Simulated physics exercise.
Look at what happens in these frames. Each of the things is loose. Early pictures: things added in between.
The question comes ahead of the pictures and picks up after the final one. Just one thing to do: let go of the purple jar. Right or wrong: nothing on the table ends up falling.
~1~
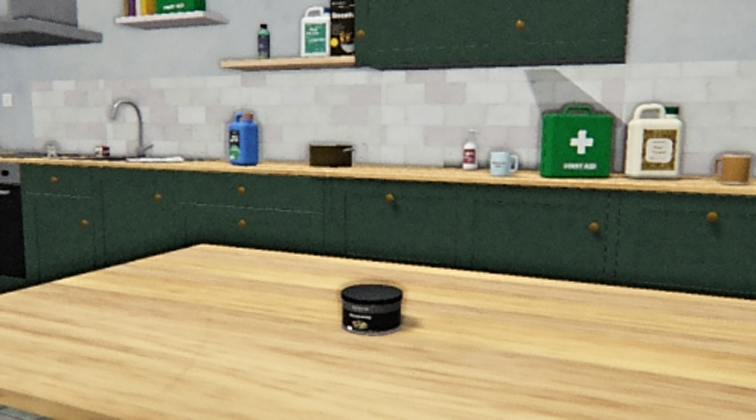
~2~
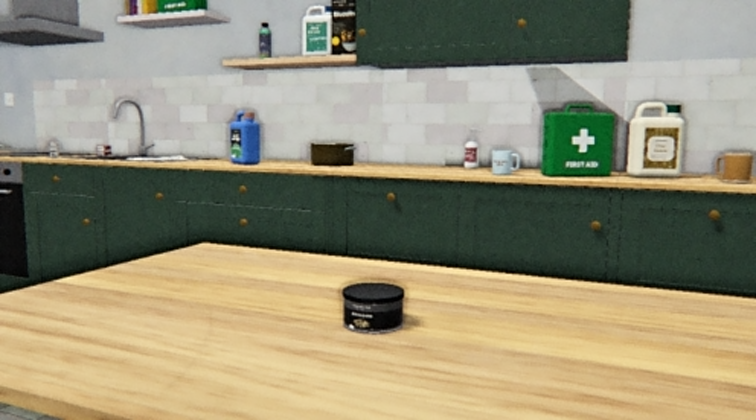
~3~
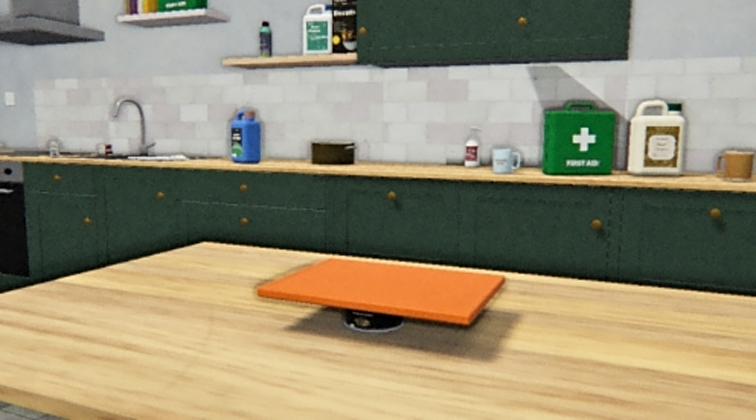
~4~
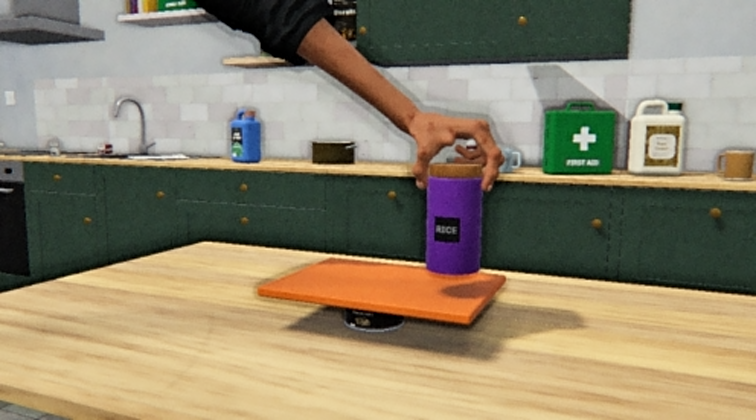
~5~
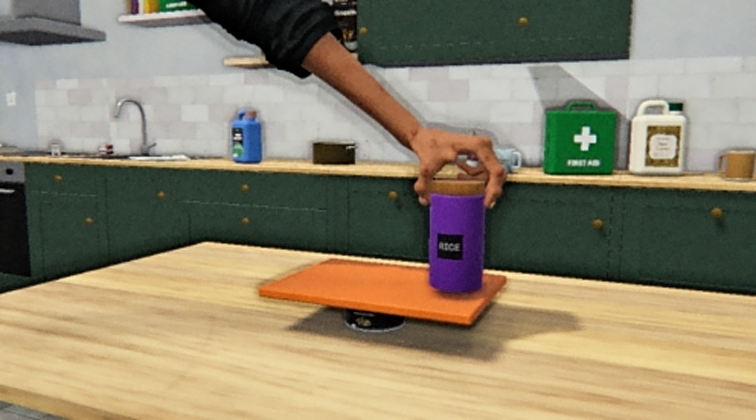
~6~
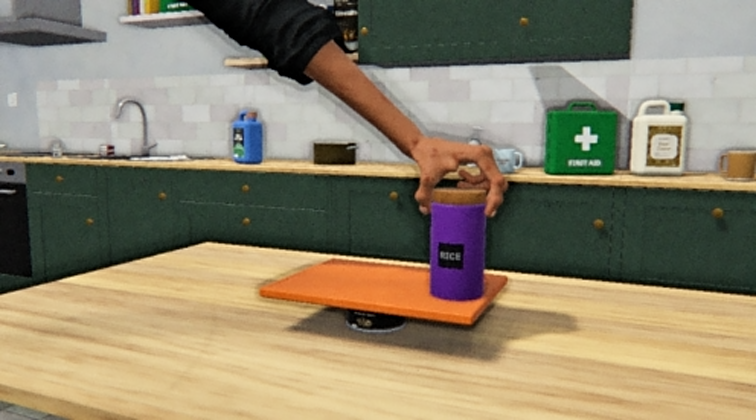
Wrong, some of it falls.
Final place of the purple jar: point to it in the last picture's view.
The object ends up somewhere around (575, 339).
Then, 0.30 s later than the last frame, purple jar now fallen; orange lid tilted by 25°.
Then, 0.40 s later than the last frame, orange lid tilted by 25°.
Then, 0.50 s later than the last frame, orange lid tilted by 15°.
Then, 1.00 s later than the last frame, orange lid moved a little.
When it is over, fallen, purple jar; the other 2 as before. End places, in pixels of the last picture, purple jar near (574, 339). The stack comes apart.
